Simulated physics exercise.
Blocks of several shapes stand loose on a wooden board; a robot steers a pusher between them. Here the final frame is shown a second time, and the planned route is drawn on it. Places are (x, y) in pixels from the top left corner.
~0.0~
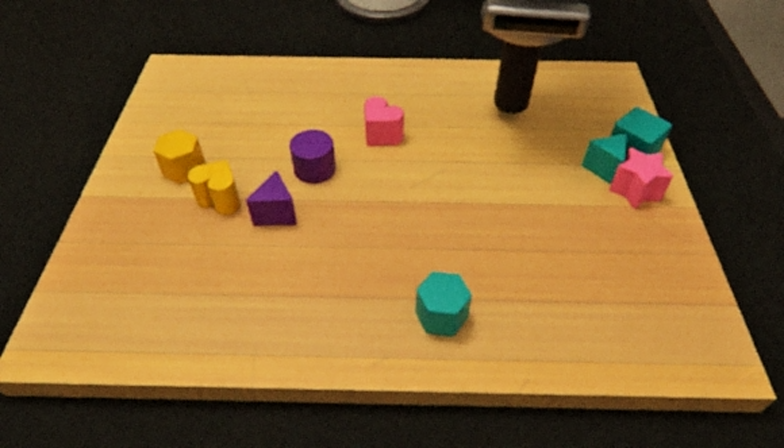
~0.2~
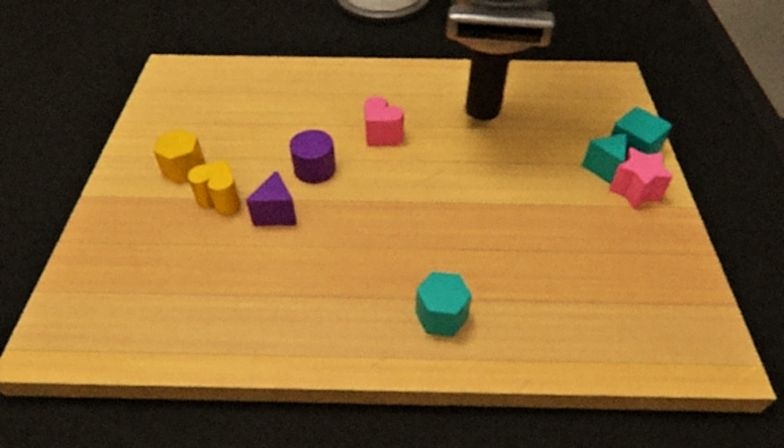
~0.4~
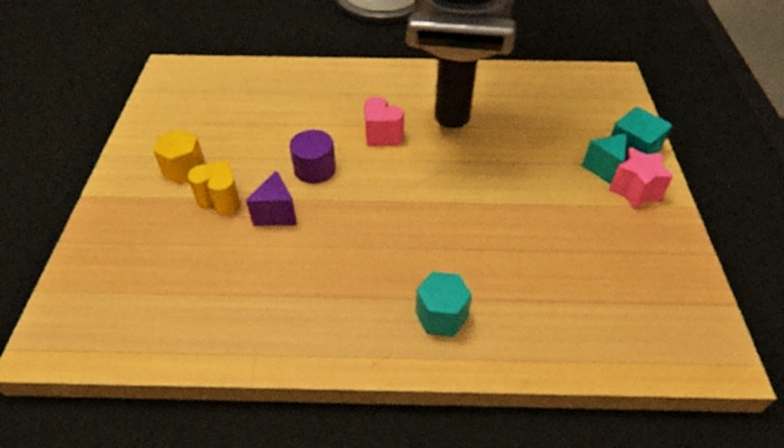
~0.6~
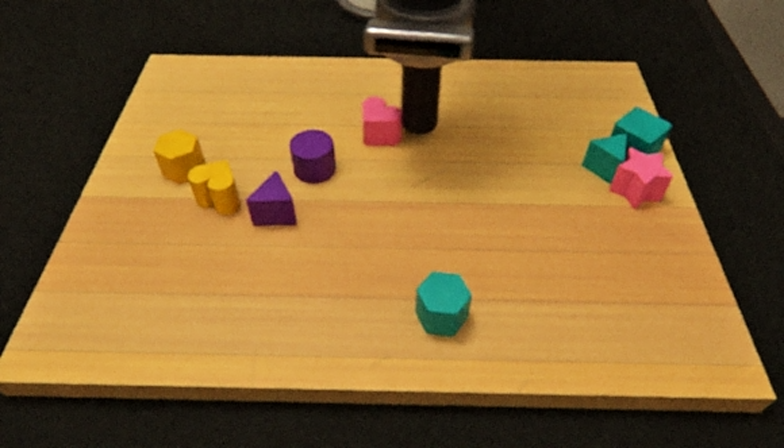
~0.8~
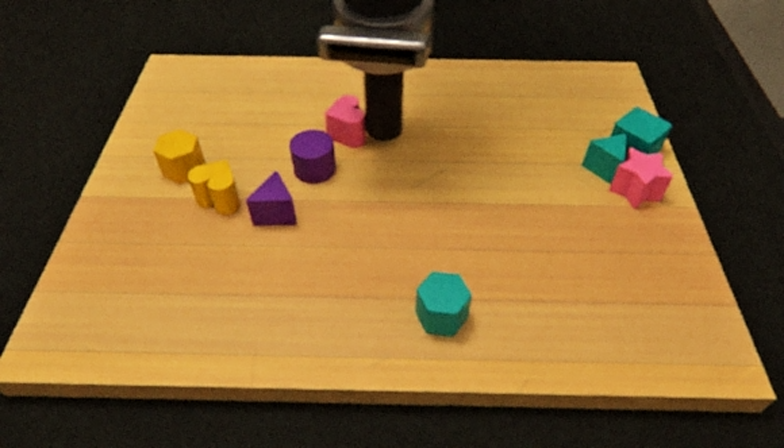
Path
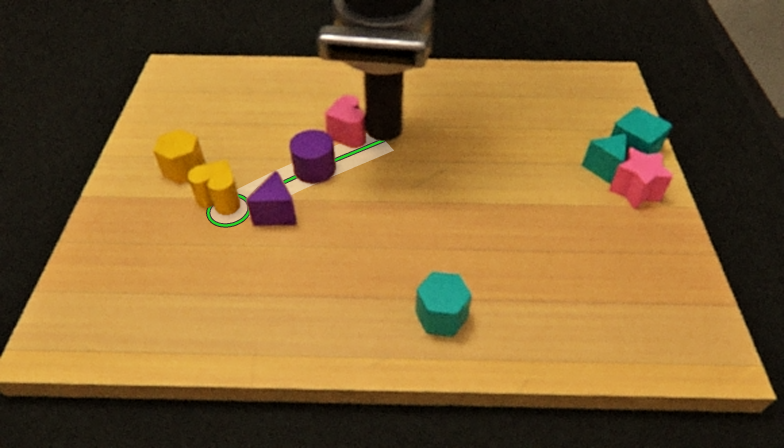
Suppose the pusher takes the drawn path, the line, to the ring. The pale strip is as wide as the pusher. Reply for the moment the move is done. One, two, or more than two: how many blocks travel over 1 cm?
The count is three or more.
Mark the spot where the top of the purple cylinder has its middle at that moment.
I'd say the purple cylinder ends with its top centre at (175, 194).
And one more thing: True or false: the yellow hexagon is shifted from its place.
The statement is incorrect.
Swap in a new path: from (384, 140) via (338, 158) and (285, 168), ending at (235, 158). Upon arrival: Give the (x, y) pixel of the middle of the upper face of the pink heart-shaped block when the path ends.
The answer is (324, 112).
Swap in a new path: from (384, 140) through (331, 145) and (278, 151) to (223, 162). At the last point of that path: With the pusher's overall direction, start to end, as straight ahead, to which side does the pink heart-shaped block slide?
It moves off to the right.
The drawn path runs from (384, 140) by way of (309, 171) to (229, 210).
The first path, step by step. One third of the way, pusher (333, 150); purple cylinder (294, 150); pink heart-shaped block (325, 112), turned 80° clockwise.
Two thirds of the way, pusher (280, 172); yellow heart-shaped block (193, 179); purple three-sided block (260, 198), turned 65° anticlockwise; purple cylinder (236, 171); pink heart-shaped block (325, 112), turned 80° clockwise.
At the end, pusher (226, 199); yellow hexagon not moved; yellow heart-shaped block (134, 189), turned 35° clockwise; purple three-sided block (256, 201), turned 90° anticlockwise; purple cylinder (175, 194); pink heart-shaped block (325, 112), turned 80° clockwise.
